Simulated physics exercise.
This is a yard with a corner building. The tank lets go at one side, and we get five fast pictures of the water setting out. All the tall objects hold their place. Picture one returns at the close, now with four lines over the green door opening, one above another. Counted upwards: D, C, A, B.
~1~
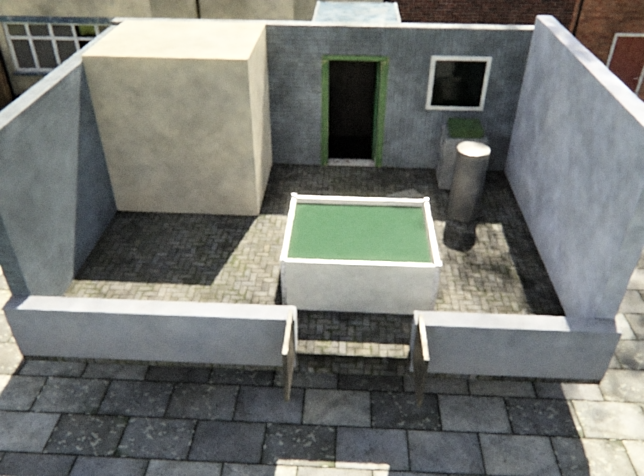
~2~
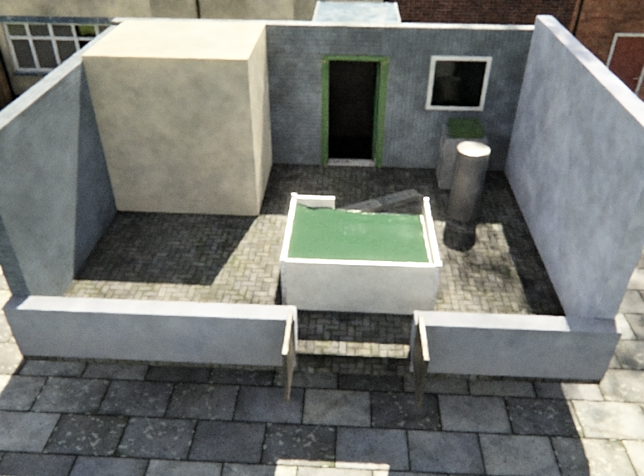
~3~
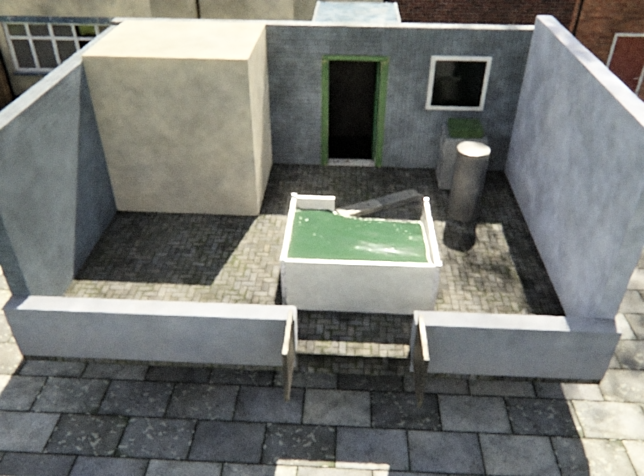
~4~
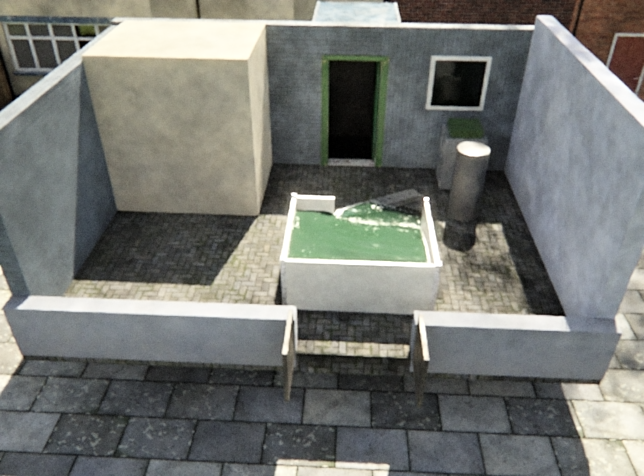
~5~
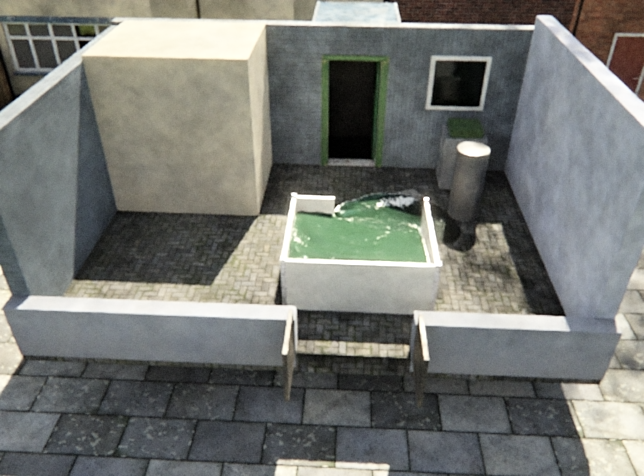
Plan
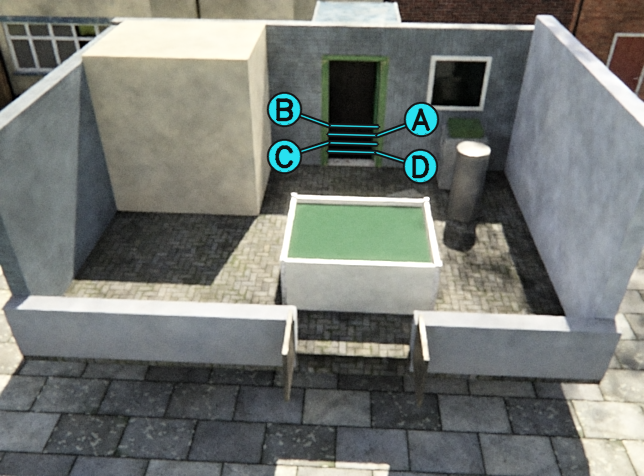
In a paved, walled yard, a white tank of still green water lost most of its back wall, and then the water churned and surged out through the gap at the back.
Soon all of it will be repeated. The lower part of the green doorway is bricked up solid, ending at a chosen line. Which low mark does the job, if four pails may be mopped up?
Take D.
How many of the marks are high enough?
All four.
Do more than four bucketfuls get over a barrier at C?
No, not at all.
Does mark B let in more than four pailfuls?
No, that is safe.
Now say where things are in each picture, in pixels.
In the first frame, water in the tank at rest, its middle at (360, 233); foot of the green doorway at (351, 166); open gate at (355, 305).
In the second frame, water covers 1 % of the ground, its front hidden from here.
In the third frame, water covers 4 % of the ground, its front hidden from here.
In the fourth frame, water covers 8 % of the ground, its front hidden from here.
In the fifth frame, 12 % of the ground under water, visible out to (419, 201).
In cyan, A at (352, 134); B at (353, 126); C at (352, 143); D at (352, 151); from the bottom up D, C, A, B.
For mark A, nothing gets over.
For mark B, nothing gets over.
For mark C, nothing gets over.
For mark D, a splash gets over, under a bucket.
